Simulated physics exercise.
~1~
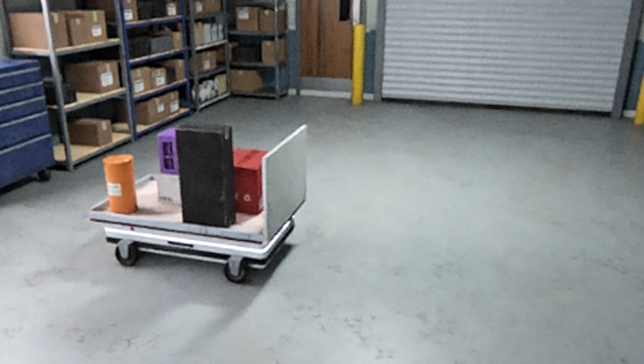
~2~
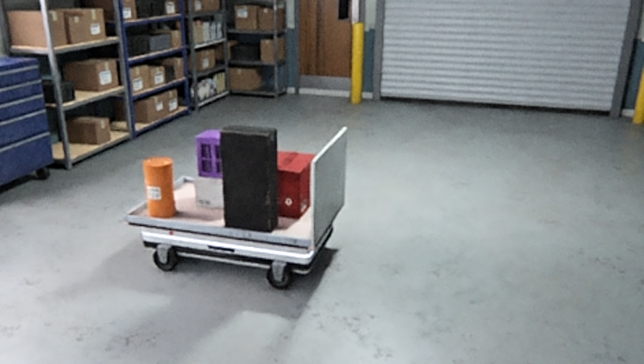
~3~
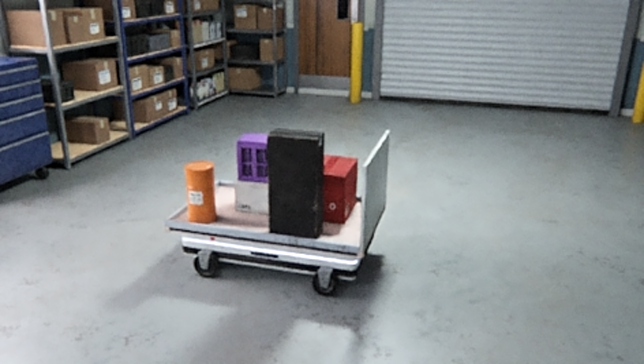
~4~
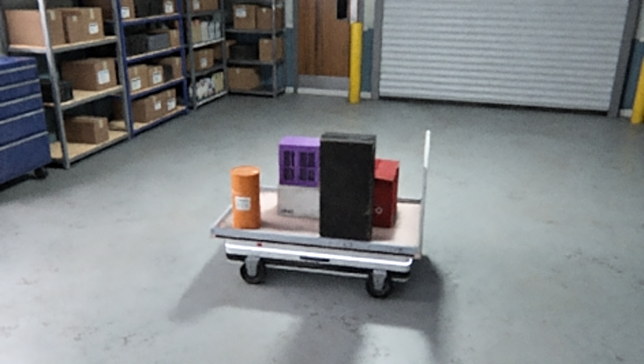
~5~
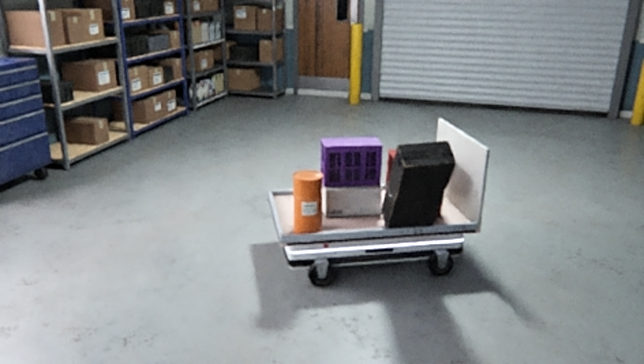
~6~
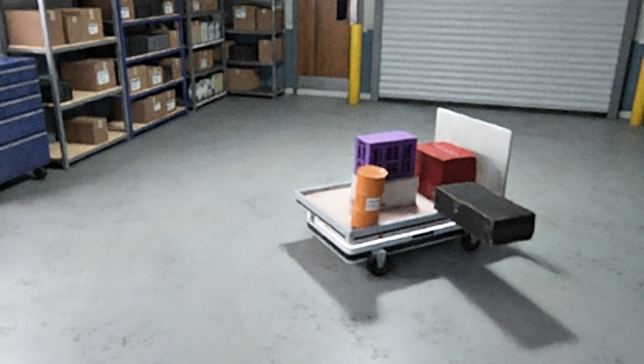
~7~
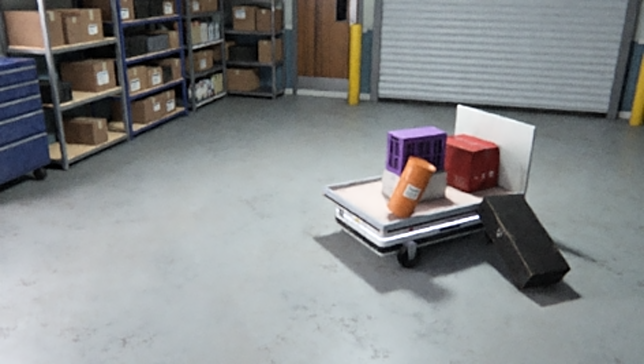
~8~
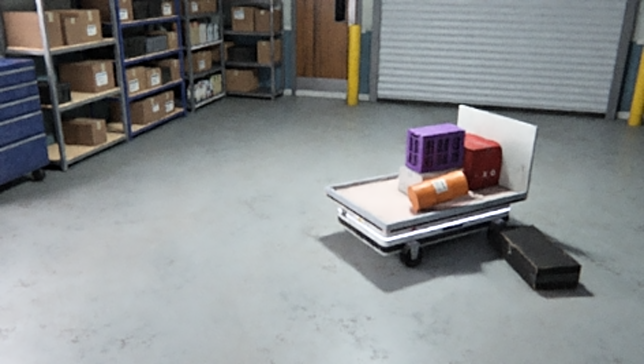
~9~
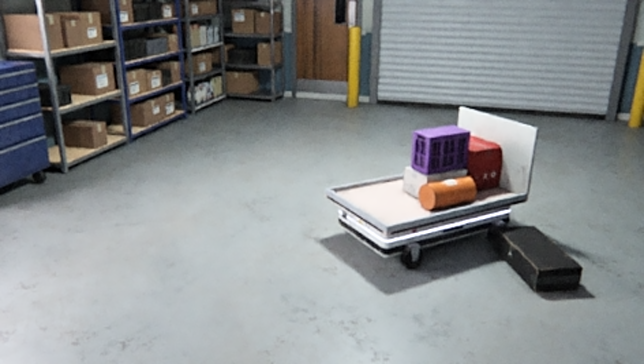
A loaded cart rolls right and turns, dropping its black box, then stops, orange canister toppled.
